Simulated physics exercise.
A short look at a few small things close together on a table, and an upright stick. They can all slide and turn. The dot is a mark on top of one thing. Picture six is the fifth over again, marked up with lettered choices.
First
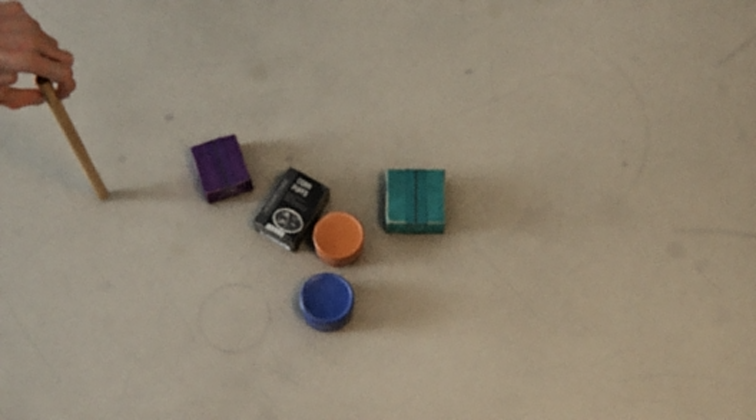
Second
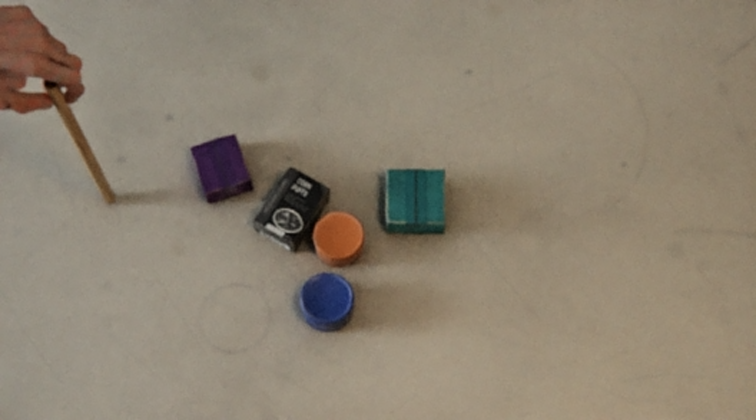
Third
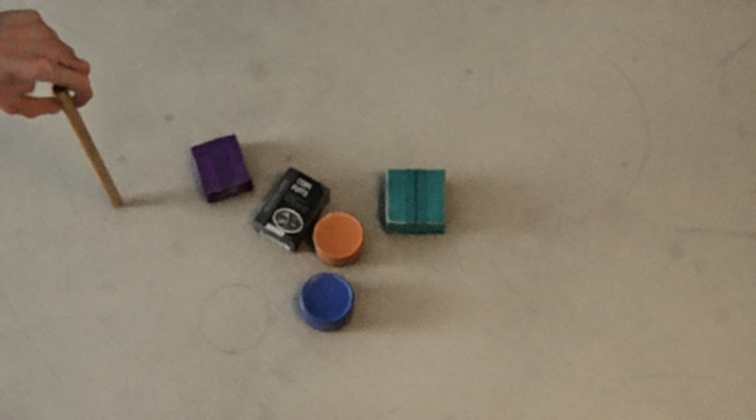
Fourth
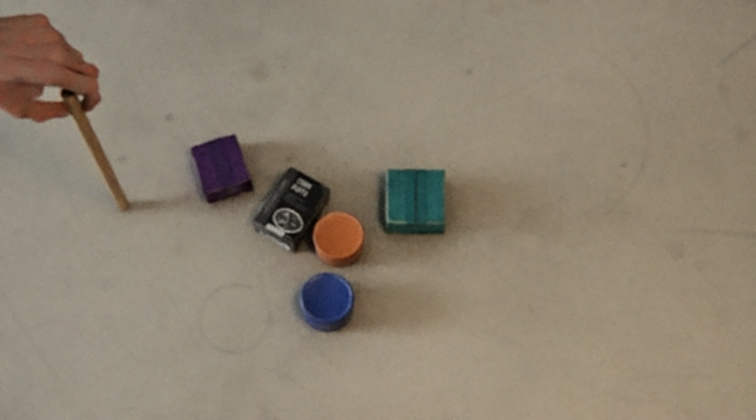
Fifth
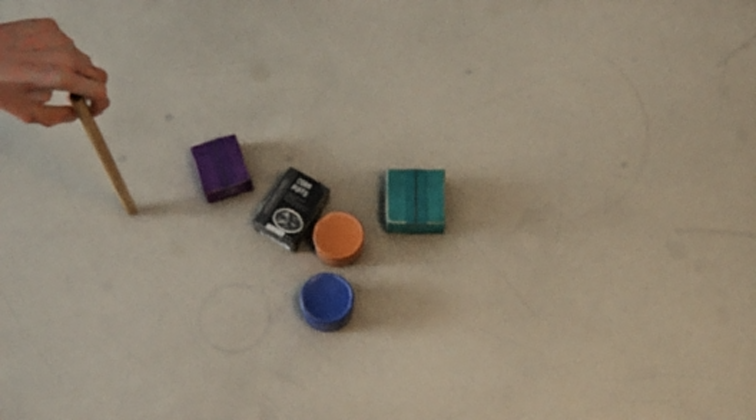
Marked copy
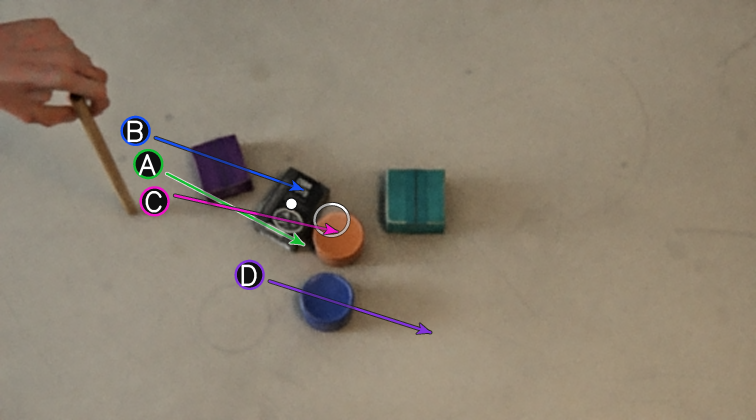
A hand moves an upright stick slightly right and down beside five small, still objects.
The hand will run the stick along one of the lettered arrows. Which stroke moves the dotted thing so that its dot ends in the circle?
Take A.
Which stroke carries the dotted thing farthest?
C.
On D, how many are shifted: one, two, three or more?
In all, one.
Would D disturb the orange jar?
On that stroke, no.
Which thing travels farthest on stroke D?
It is the blue tub.
On the marked copy, A from (167, 174) to (304, 244); B from (155, 138) to (303, 190); C from (175, 196) to (337, 232); D from (270, 281) to (431, 332); the ring at (332, 220); the white dot at (292, 204).
Following A. Soon after the start, foot of the stick (216, 200); black packet (293, 209); purple box (231, 169).
Later, foot of the stick (265, 225); black packet (298, 212); purple box (235, 168).
In the end, foot of the stick (304, 245); black packet (334, 225); orange jar (381, 253); the dot on the black packet is in the ring.
As for the rest, B leaves the dotted thing at (305, 218); C leaves the dotted thing at (367, 226); D leaves the dotted thing at (293, 209).
